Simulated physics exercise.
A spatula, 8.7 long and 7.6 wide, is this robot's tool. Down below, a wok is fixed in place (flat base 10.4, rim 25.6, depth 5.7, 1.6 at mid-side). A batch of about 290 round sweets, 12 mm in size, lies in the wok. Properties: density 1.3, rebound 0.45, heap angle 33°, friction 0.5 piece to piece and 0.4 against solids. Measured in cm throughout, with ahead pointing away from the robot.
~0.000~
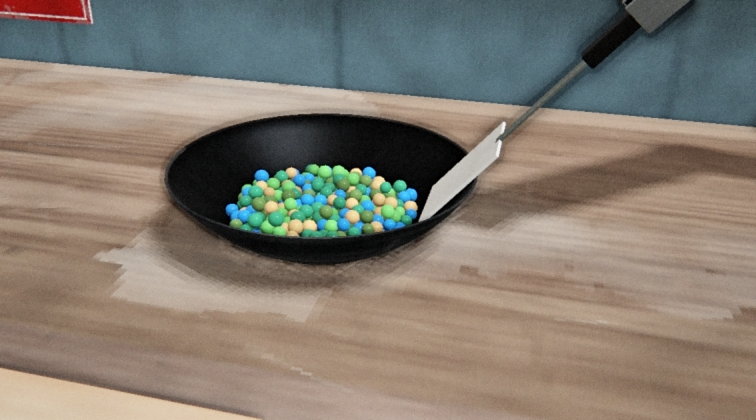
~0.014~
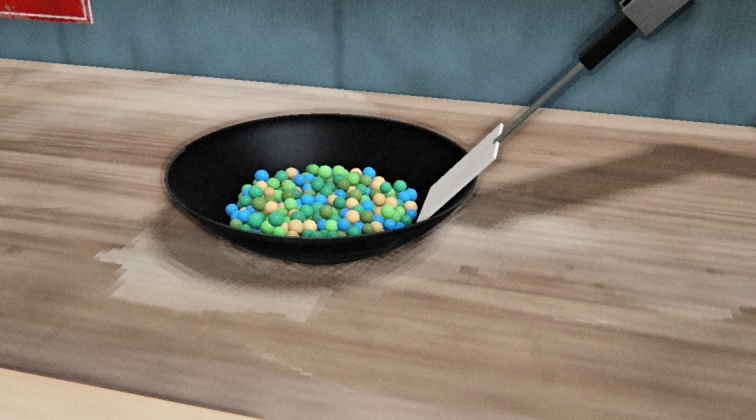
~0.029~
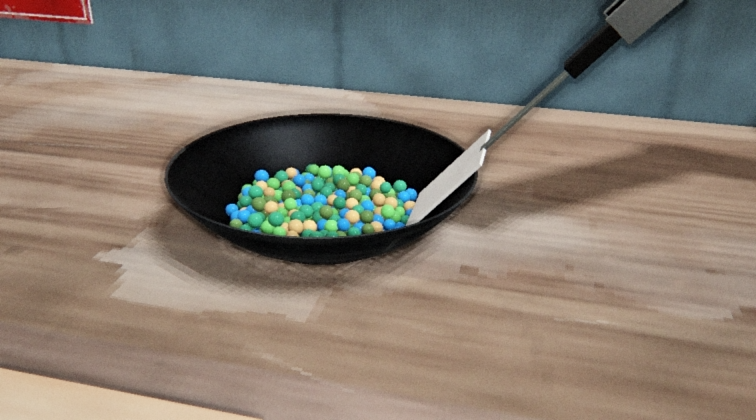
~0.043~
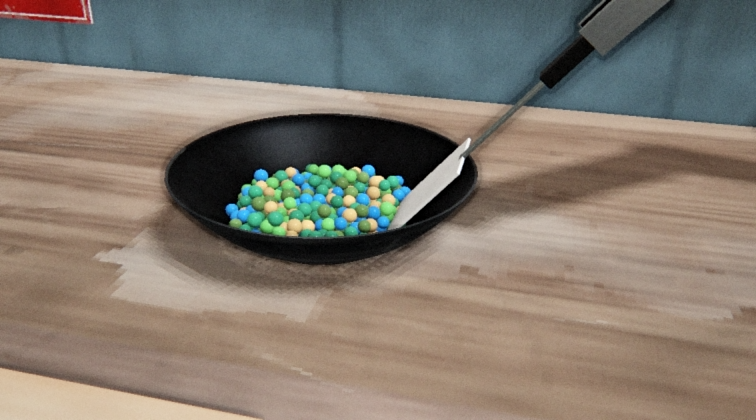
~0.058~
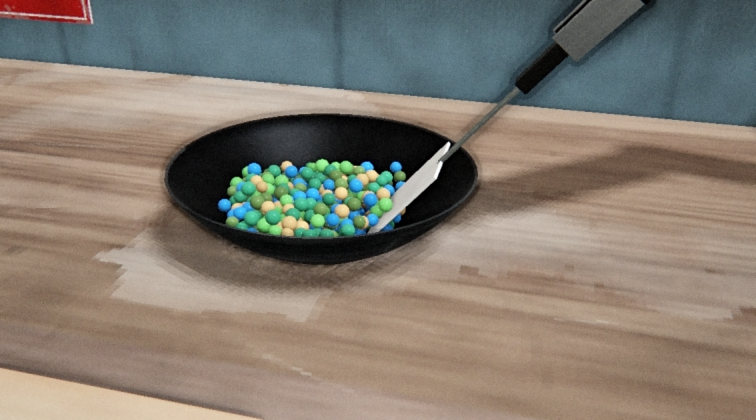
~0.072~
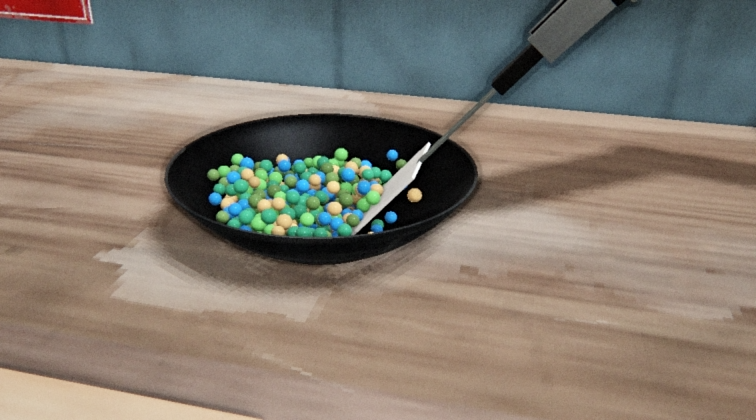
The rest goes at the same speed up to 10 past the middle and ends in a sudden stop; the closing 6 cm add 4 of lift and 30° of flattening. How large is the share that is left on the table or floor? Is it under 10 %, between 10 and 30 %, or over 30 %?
It is over 30 %.
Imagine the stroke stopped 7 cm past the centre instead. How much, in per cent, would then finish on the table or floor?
My guess would be around 20 per cent.
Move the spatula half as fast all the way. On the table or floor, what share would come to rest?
Roughly 30 in a hundred.
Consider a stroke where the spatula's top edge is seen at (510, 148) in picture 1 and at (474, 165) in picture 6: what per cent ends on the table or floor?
Some 25 per cent.
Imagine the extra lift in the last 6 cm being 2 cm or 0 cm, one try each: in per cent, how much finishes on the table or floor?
Some 50 and 50 per cent.
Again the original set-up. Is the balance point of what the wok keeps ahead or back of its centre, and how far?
Roughly 3.0 cm ahead of the centre.
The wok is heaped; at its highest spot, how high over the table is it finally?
Near 4.0 centimetres high.
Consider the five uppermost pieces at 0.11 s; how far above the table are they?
Height: Approx. 6 cm.
After 0.11 s, sloping 50°, highest piece 7 above the table; 293 in the wok.
After 0.14 s, sloping 42°, highest piece 9 above the table; 289 in the wok, 4 on the blade or in flight.
After 0.36 s, sloping 20°, highest piece 22 above the table; 154 in the wok, 49 on the table or floor, 90 on the blade or in flight.
After 1.41 s, sloping 20°, highest piece 4 above the table; 154 in the wok, 139 on the table or floor.
At rest, 154 in the wok, 139 on the table or floor. That is 47 % on the table or floor.
